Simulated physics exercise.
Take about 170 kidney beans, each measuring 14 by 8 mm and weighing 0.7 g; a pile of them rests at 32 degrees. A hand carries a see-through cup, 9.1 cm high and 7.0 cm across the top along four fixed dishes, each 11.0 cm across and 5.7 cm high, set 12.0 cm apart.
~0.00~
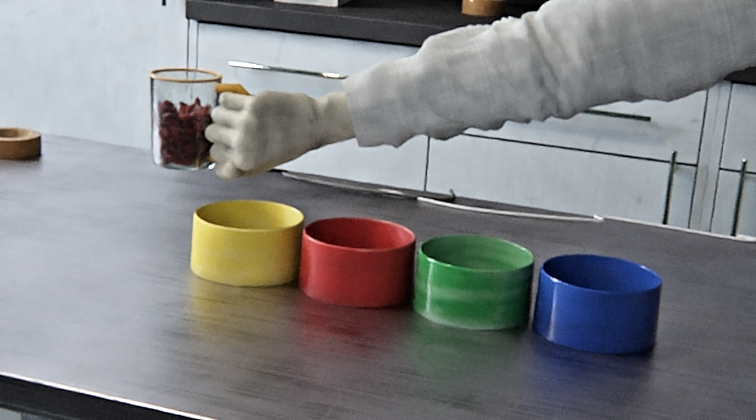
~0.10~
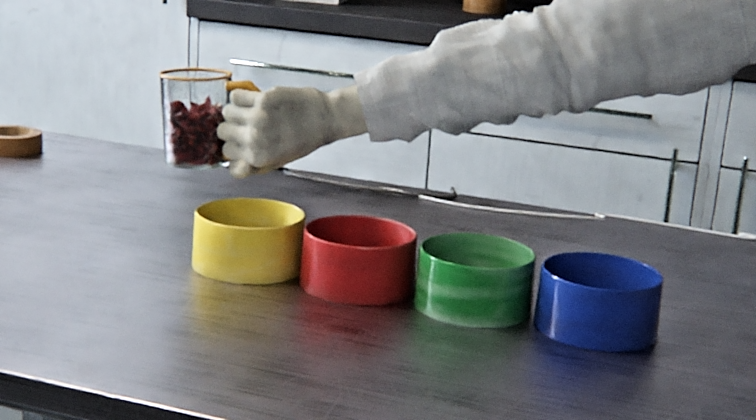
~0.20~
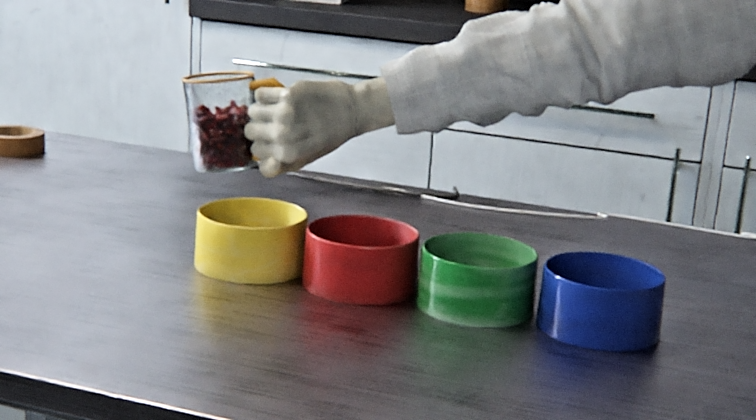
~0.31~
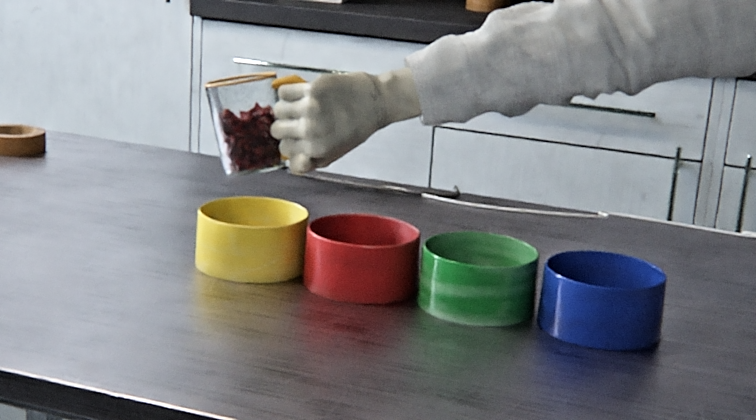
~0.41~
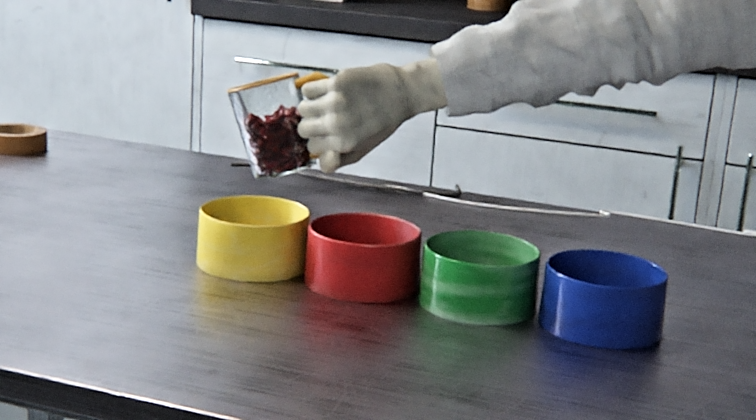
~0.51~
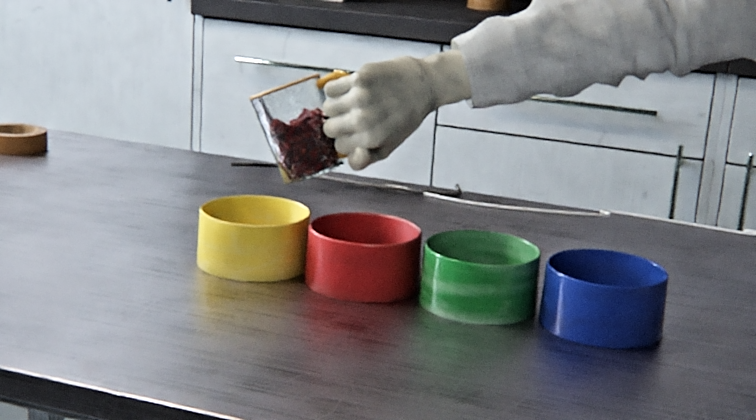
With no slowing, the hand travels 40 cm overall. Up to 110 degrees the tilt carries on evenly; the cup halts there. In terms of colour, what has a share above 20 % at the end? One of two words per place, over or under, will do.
Result: Red: You'll see a fifth or less there; blue: You'll see a fifth or less there; green: You'll see more than a fifth there; yellow: You'll see a fifth or less there; counter: You'll see a fifth or less there.
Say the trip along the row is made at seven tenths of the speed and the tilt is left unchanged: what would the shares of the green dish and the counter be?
Shares: Green 100, counter 0.
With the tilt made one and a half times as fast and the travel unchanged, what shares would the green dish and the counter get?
It would be green 100 and counter 0.
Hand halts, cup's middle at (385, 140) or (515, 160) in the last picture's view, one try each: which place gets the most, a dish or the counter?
Most goes to: Red, then green.
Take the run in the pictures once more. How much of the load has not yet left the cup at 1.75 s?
100 per cent.
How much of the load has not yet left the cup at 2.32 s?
About 40 per cent.
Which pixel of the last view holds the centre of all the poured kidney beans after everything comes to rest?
About (485, 288).
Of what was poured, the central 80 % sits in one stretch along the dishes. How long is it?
About 6 cm.
After 1.25 s, tilt 64 degrees; cup holds 100 %.
After 1.75 s, tilt 91 degrees; cup holds 100 %.
After 2.32 s, tilt 110 degrees; cup holds 40 %, green 60 %.
At rest (3.4 s), red 0 %, blue 0 %, green 100 %, yellow 0 %, counter 0 %.
